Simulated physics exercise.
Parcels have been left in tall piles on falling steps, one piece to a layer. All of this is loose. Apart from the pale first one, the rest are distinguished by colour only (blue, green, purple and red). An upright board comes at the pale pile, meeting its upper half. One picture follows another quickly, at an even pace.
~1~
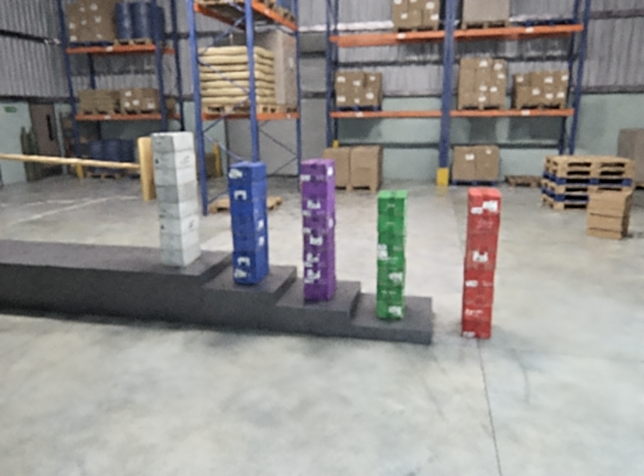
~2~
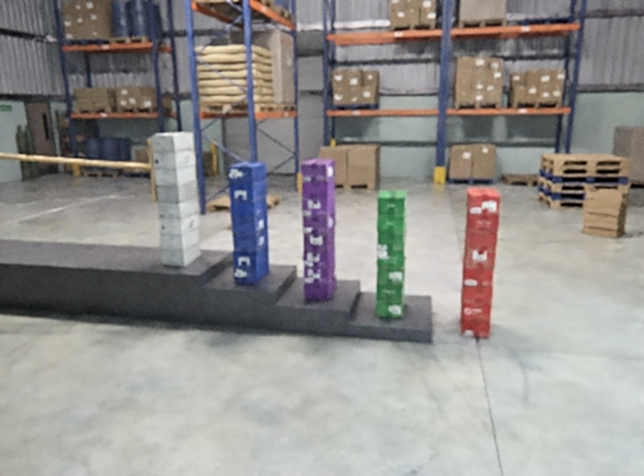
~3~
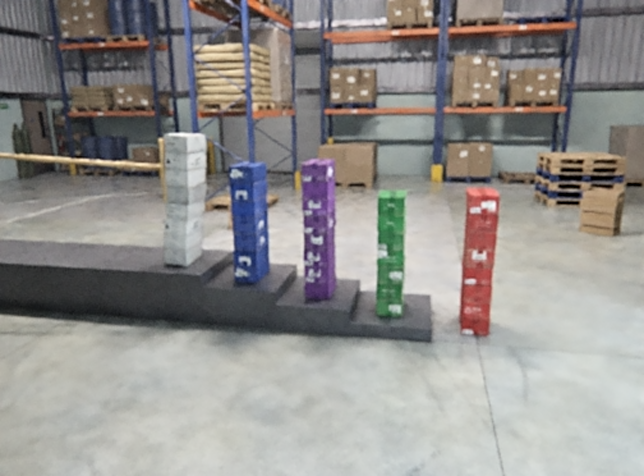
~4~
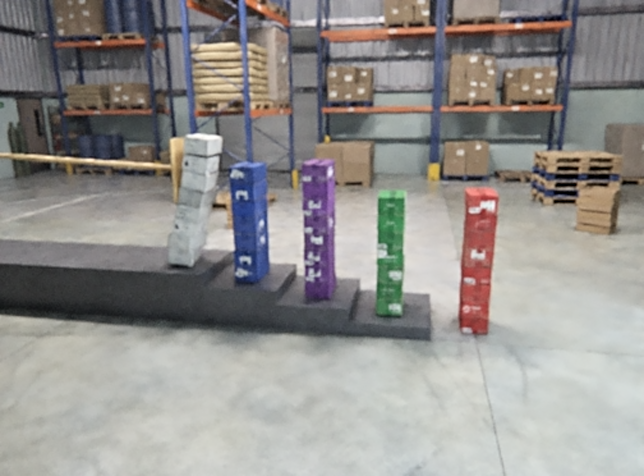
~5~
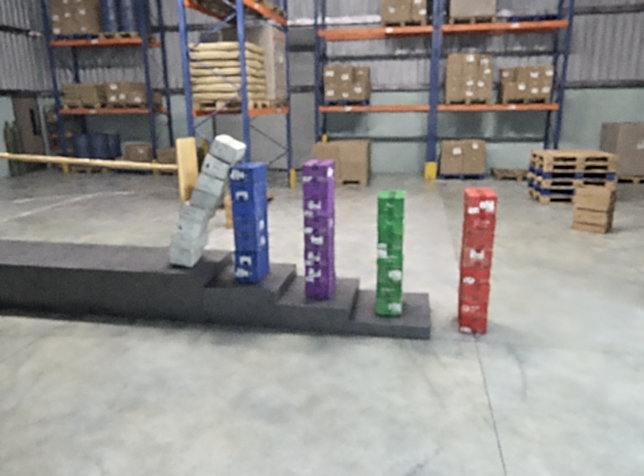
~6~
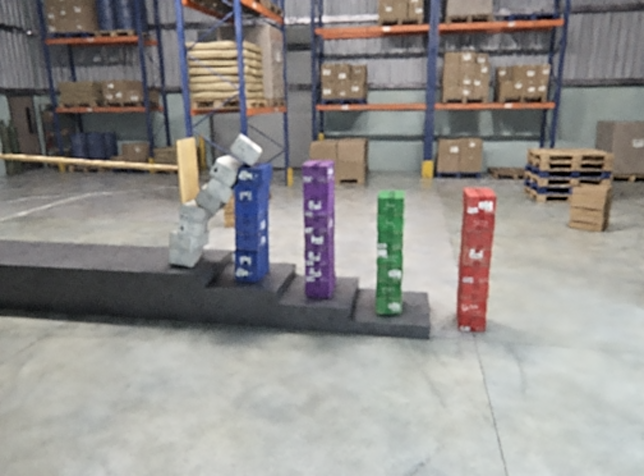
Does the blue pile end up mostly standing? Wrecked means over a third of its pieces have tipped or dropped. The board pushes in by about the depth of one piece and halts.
No, it goes down.
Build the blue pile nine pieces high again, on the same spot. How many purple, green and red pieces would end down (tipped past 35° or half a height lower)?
Going pile by pile: Purple 7, green 6, red 7.
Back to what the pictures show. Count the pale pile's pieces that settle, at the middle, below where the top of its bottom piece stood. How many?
Of the pale pieces, the number is 4.
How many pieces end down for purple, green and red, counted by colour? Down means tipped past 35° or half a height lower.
The tally reads purple 7, then green 7, then red 8.
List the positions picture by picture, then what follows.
In the first picture (places mark the middle of the side facing us; the camera moves round a little), board (140, 162) not yet touching; top blue parcel (240, 175); top red parcel (486, 205); the rest undisturbed.
Board (150, 163) not yet touching; top blue parcel (240, 175), in the second picture.
Board (161, 163) pushing, top of the pale pile leaning barely; top blue parcel (241, 176); the rest undisturbed, in the third picture.
Board (172, 163) pushing, top of the pale pile leaning a little; top blue parcel (241, 176); the rest undisturbed, in the fourth picture.
Board (178, 164) stopped, top of the pale pile leaning clearly; top blue parcel (242, 176); the rest undisturbed, in the fifth picture.
Board (178, 164) stopped, top of the pale pile leaning well over; top blue parcel (250, 177) shifted half its height; top purple parcel (315, 174); 3 disturbed, none down, in the sixth picture.
Soon after the last picture, 4 of the pale pile down; none of the 7 blue parcels down (0 of 30 in all colours); top blue parcel leaning clearly, half its height lower.
A little later, 4 of the pale pile down; 6 of the 7 blue parcels down (7 of 30 in all colours); top blue parcel leaning clearly, some two heights lower; top purple parcel leaning clearly, half its height lower.
Later still, 4 of the pale pile down; 6 of the 7 blue parcels down (20 of 30 in all colours); top blue parcel leaning steeply, some five heights lower; top purple parcel leaning steeply, some three heights lower.
After that, 4 of the pale pile down; 6 of the 7 blue parcels down (28 of 30 in all colours); top blue parcel leaning steeply, some five heights lower; top red parcel leaning steeply, some four heights lower.
At rest, 4 of the pale pile down; 6 of the 7 blue parcels down (28 of 30 in all colours); top blue parcel leaning steeply, some five heights lower; top red parcel upside down. As the last picture would show them, middles, top blue parcel near (368, 256), top red parcel near (609, 307).
